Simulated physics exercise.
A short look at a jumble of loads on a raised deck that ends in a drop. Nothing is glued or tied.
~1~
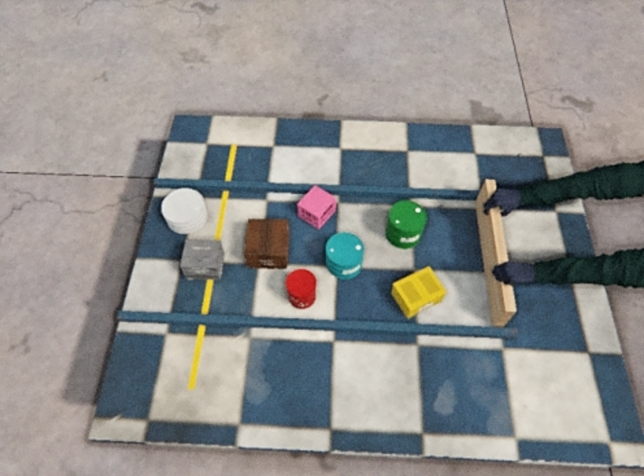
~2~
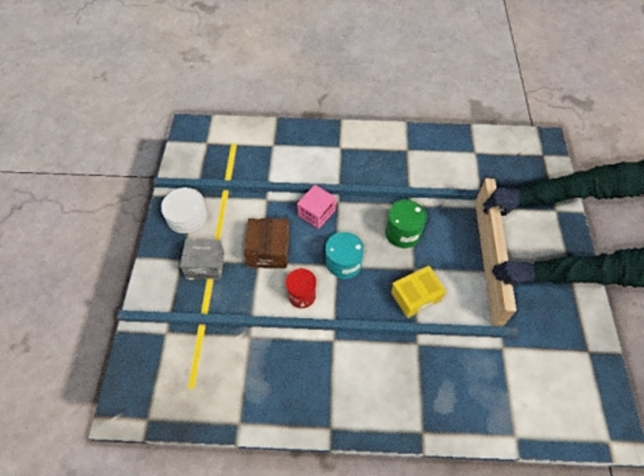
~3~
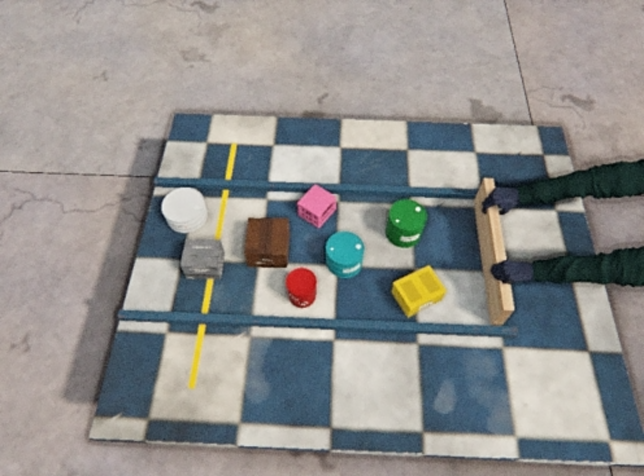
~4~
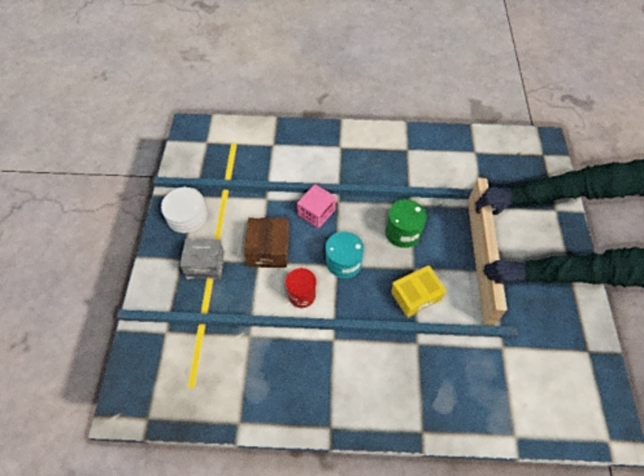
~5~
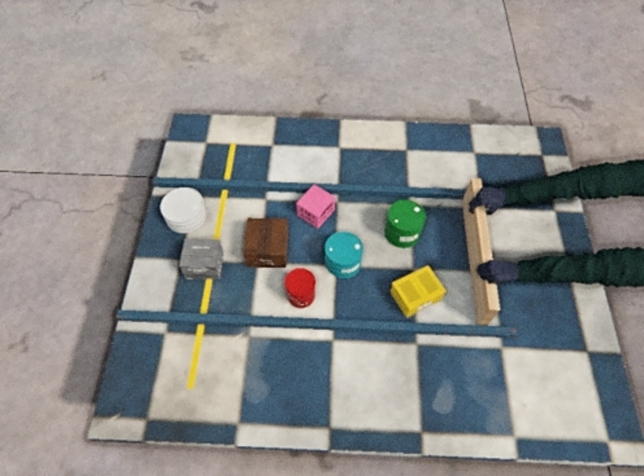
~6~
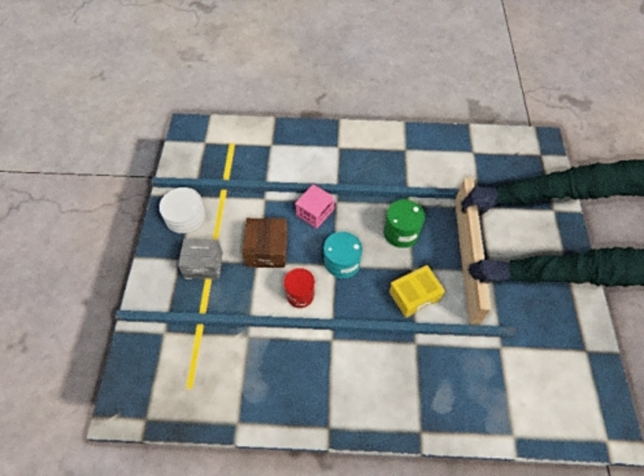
The footage shows two gloved hands holding a wooden plank and moving it slightly left between blue rails on a checkered mat, while the colourful canisters, boxes and crates near a yellow line stay virtually still.
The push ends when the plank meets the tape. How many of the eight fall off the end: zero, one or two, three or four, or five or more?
The number that fall off is one or two.
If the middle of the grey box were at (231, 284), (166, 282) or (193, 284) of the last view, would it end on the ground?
In that order, it comes down; goes over; falls.
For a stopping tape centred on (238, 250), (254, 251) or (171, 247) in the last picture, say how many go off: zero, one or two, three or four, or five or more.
For each place: Zero; zero; three to four.
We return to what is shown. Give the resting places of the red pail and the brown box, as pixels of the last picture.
Near (147, 282) and (152, 244).
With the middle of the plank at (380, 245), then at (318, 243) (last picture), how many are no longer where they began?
The counts are 2 and 6.
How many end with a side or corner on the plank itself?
It touches 4.
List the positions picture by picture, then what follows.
White canister (185, 211); grey box (203, 260); brown box (268, 244); plank (494, 251); tape (216, 250), in the first picture.
Grey box (203, 259); pink crate (317, 207), in the second picture.
Brown box (268, 243); turquoise canister (345, 255), in the third picture.
White canister (185, 210); yellow tote (418, 292), in the fourth picture.
Grey box (202, 259); red pail (301, 289), in the fifth picture.
White canister (183, 210); grey box (201, 259); brown box (266, 243); plank (471, 249); tape (214, 249), in the sixth picture.
Soon after, none off yet; white canister at rest near (183, 210); grey box at rest near (201, 259); brown box at rest near (266, 243).
Then, none off yet; white canister at rest near (183, 210); grey box moved about its own width near (163, 261); brown box moved about its own width near (203, 242).
By the end, the number that fall off is one or two; fallen, grey box.
